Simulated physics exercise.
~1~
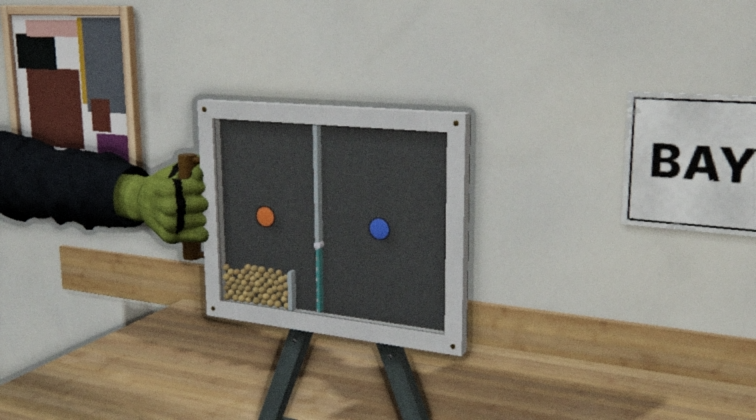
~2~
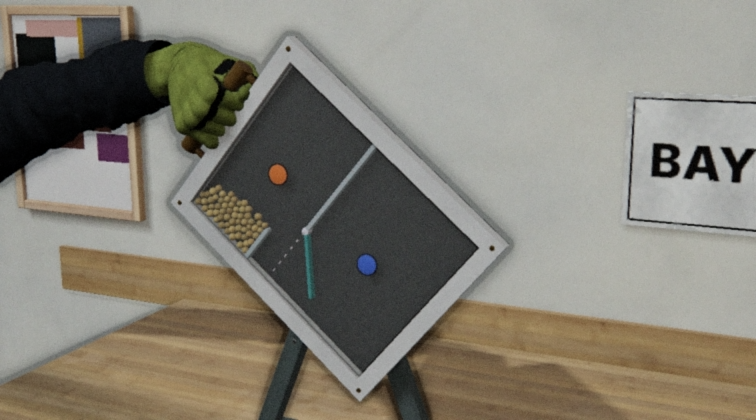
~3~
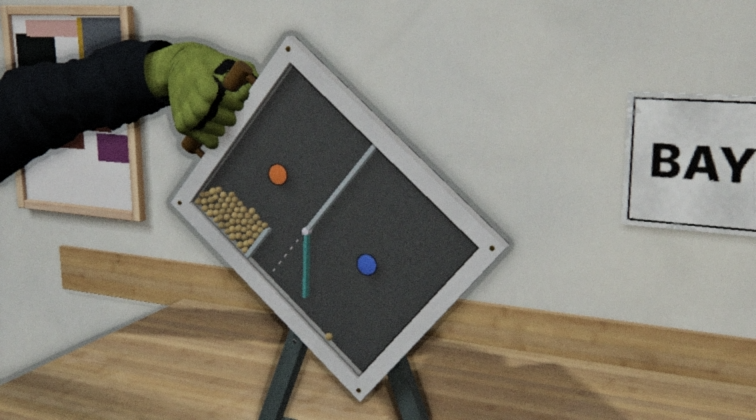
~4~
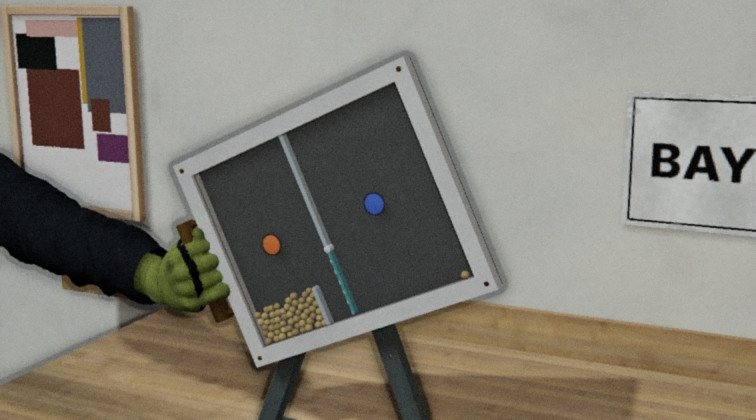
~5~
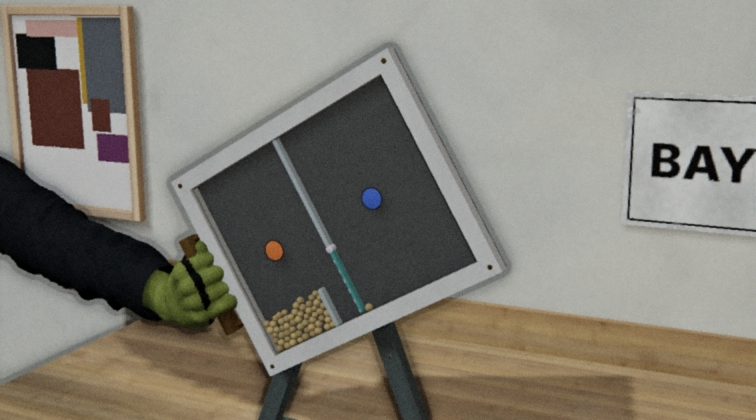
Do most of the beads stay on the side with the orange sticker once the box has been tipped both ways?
Yes, nearly all of them end up piled on the orange side. Hardly any are on the blue side, where just a stray bead rests by the closed turquoise flap.
